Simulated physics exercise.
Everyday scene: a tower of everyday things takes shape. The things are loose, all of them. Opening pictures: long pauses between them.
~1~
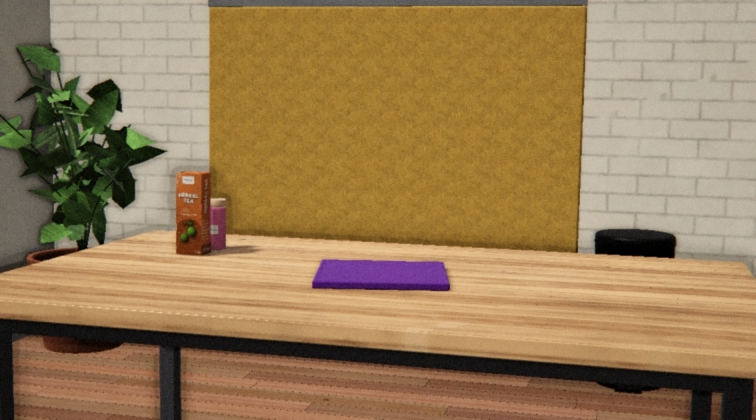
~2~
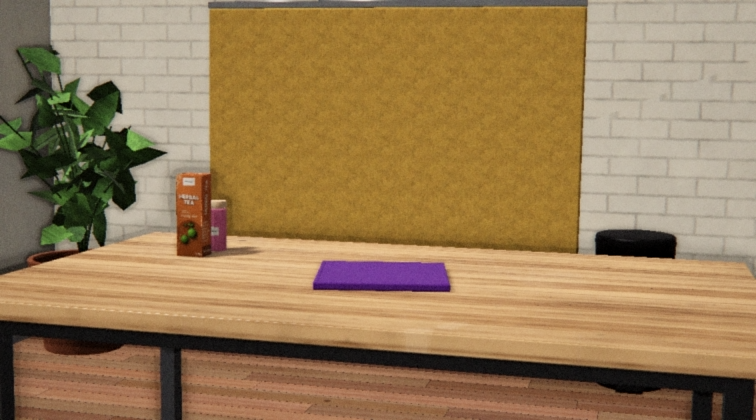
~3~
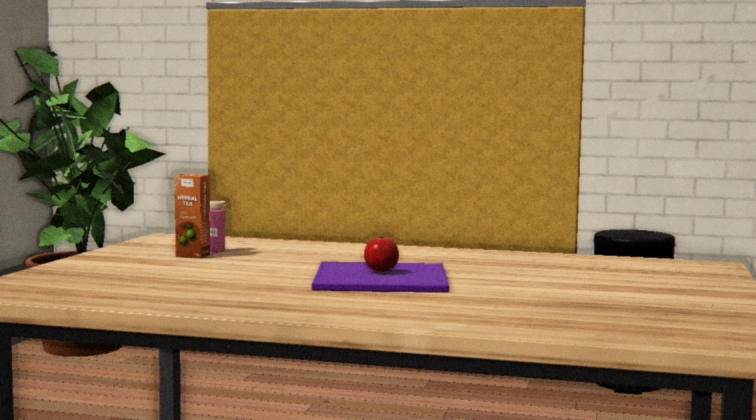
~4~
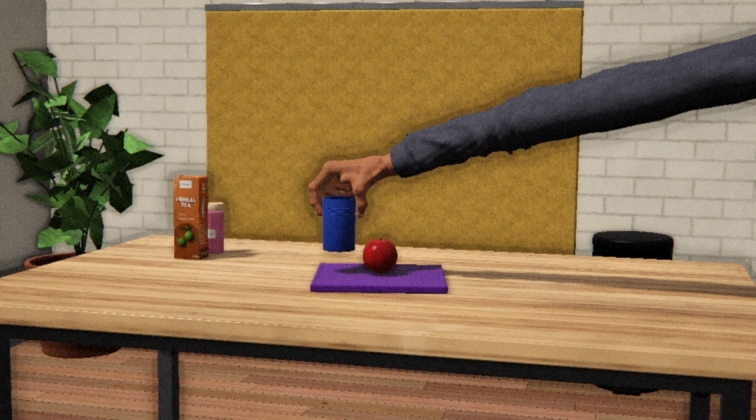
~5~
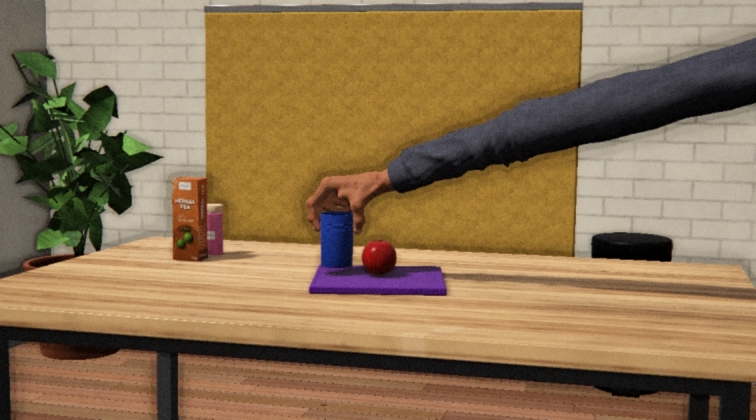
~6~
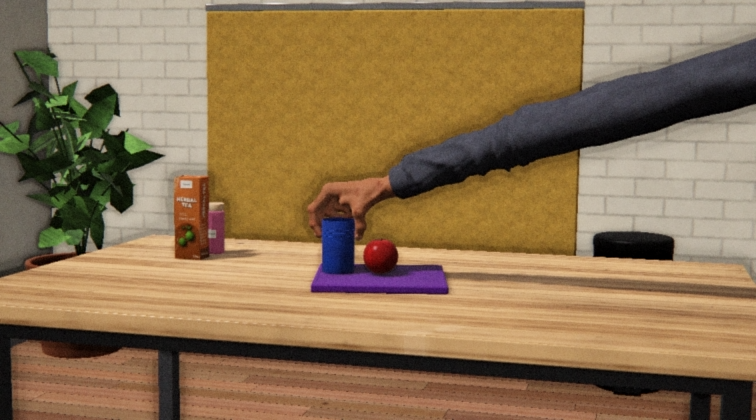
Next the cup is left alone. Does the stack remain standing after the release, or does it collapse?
The stack remains standing.
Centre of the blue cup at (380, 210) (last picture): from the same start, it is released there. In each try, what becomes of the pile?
The pile tumbles.
Then, 0.30 s on from there, no change.
Then, 0.70 s on from there, blue cup resting near (338, 246).
In the end, all 5 unmoved. At the end, from the last picture's camera, blue cup near (338, 246). The pile keeps its balance.
